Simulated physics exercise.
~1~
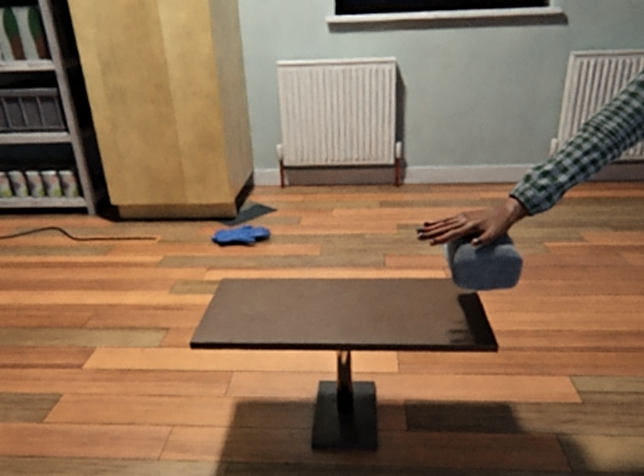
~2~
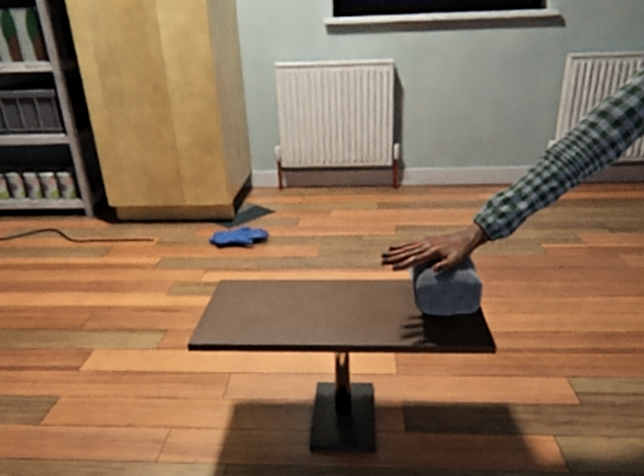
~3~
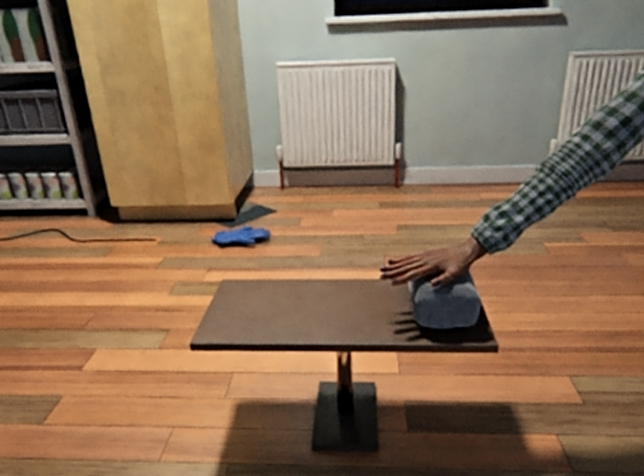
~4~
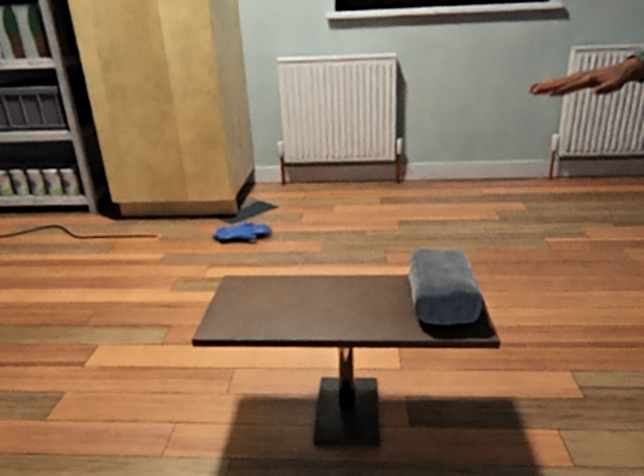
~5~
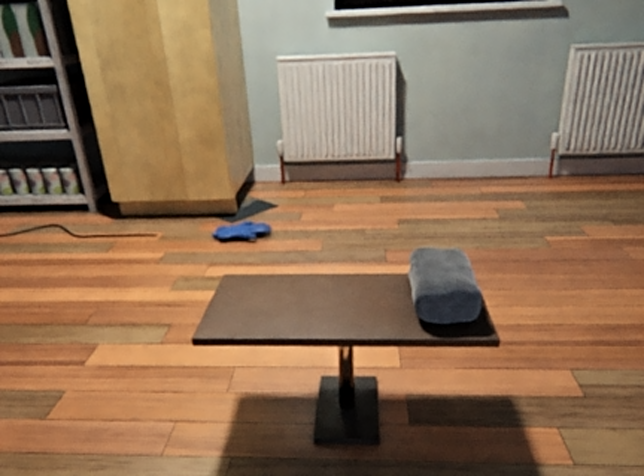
The clip opens on a slim brown stand with a dark base on a wooden floor, as a hand in a checked sleeve reaches in from the right, holding a blue-grey cushion just above the stand's right end. The hand moves the cushion left and down onto the top. It then lowers a little further, settling the cushion near the right edge. The fingers let go, and the hand draws back up toward the right until it leaves the view. The cushion stays where it was placed, and the stand remains upright and steady beneath it.
